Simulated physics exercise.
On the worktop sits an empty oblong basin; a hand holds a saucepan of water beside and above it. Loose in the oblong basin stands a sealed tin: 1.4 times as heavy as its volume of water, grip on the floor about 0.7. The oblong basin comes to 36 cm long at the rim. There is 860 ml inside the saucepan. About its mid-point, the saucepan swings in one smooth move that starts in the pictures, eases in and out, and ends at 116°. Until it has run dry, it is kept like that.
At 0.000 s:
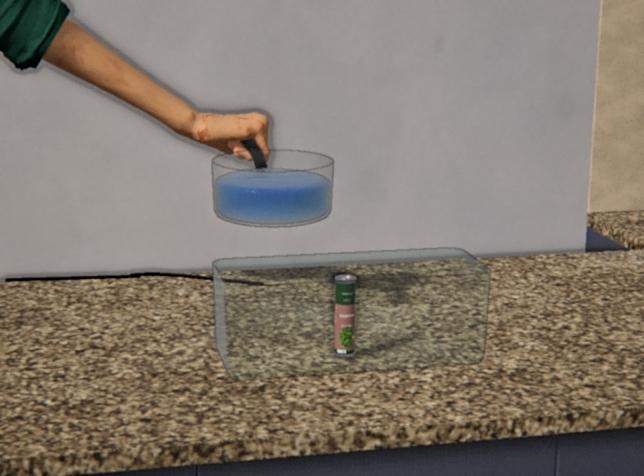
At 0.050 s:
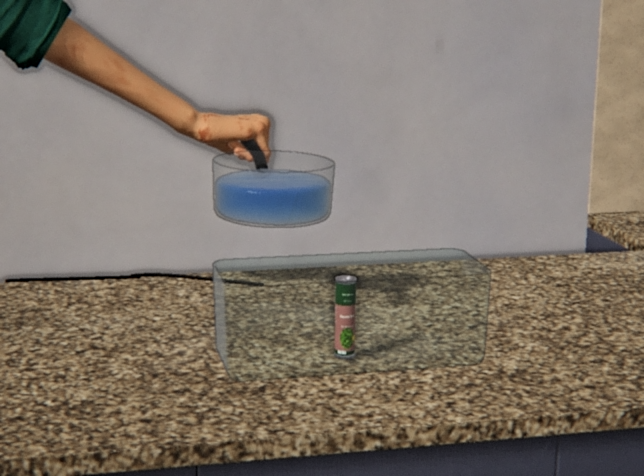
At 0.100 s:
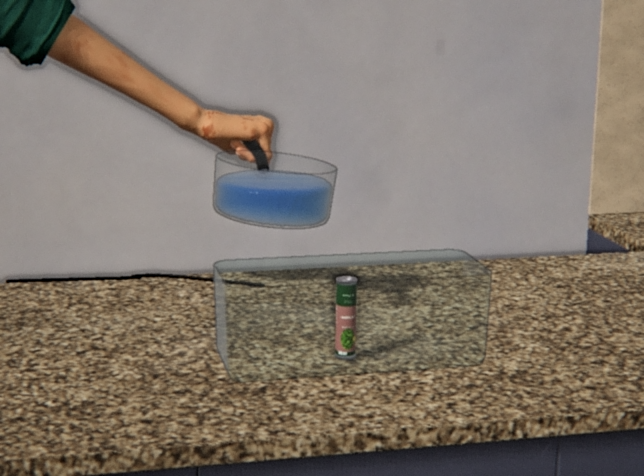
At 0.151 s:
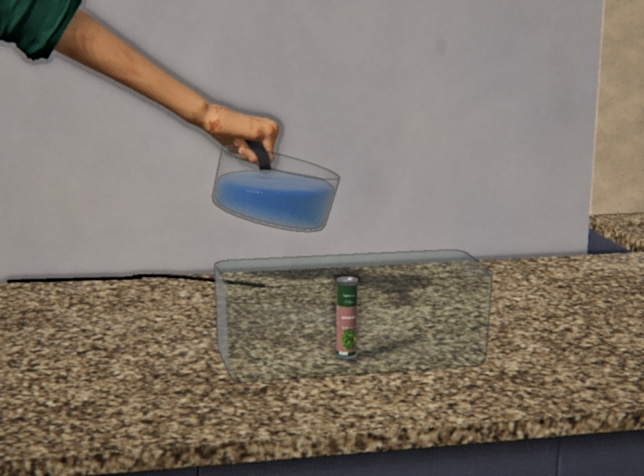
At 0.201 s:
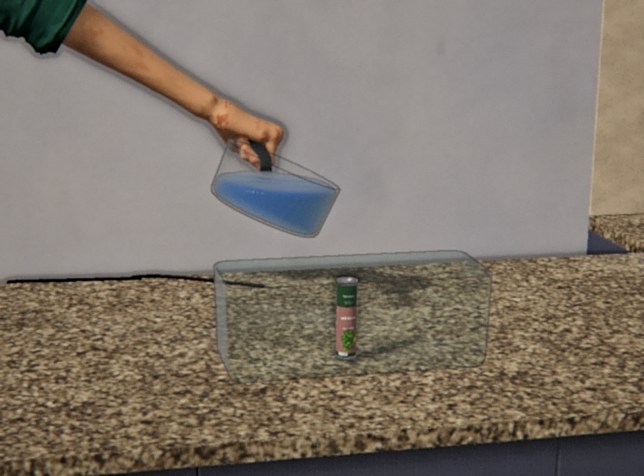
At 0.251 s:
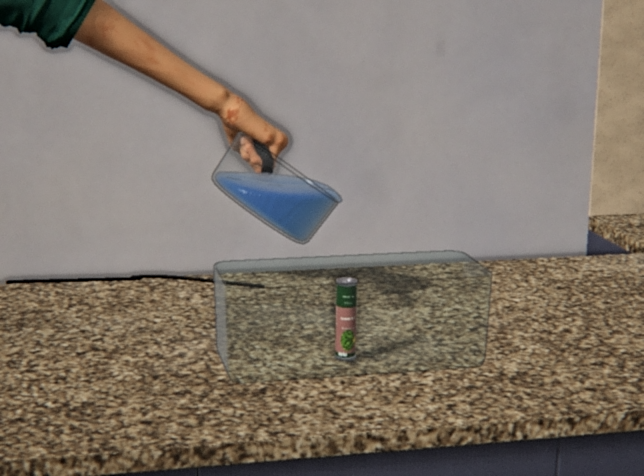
A hand steadily tilts a clear pan of blue liquid rightward above a clear basin.
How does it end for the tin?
Most probably it will stay balanced.
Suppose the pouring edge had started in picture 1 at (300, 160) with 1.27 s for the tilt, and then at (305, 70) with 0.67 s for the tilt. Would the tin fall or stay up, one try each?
In the first try it remains standing; in the second it comes down.
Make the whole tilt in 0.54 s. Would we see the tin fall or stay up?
Result: Tin tipped over.
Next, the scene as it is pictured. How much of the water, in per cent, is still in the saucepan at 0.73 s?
Close to 2 percent of the whole amount.
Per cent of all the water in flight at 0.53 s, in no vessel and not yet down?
Near 28 per cent at that time.
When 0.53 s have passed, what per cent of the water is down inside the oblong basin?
Estimate - around 56 in a hundred parts.
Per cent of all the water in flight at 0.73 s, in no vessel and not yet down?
Around 3 per cent of the liquid is in flight.
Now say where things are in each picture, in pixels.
In the first frame, tilt 0°; pouring edge (331, 160); surface from (214, 181) to (328, 177); the oblong basin's rim runs from (219, 274) to (477, 261); the tin's top is at (346, 281).
In the second frame, tilt 2°; pouring edge (332, 162); surface from (215, 181) to (329, 179).
In the third frame, tilt 6°; pouring edge (335, 168); surface from (216, 181) to (329, 180).
In the fourth frame, tilt 14°; pouring edge (337, 176); surface from (218, 180) to (332, 182).
In the fifth frame, tilt 24°; pouring edge (337, 188); surface from (216, 178) to (335, 185).
In the sixth frame, tilt 36°; pouring edge (335, 201); surface from (215, 175) to (335, 194); 2 per cent is over the edge.
After 0.53 s the tilt is 103° and 17 per cent is still to pour; the tin stands where it began.
After 0.73 s the tilt is 116° and 2 per cent is still to pour; the tin stands where it began.
After 0.94 s the tilt is 116° and 0 per cent is still to pour; the tin stands where it began.
After 1.17 s the tilt is 116° and 0 per cent is still to pour; the tin stands where it began.
In the end the tin stands where it began.
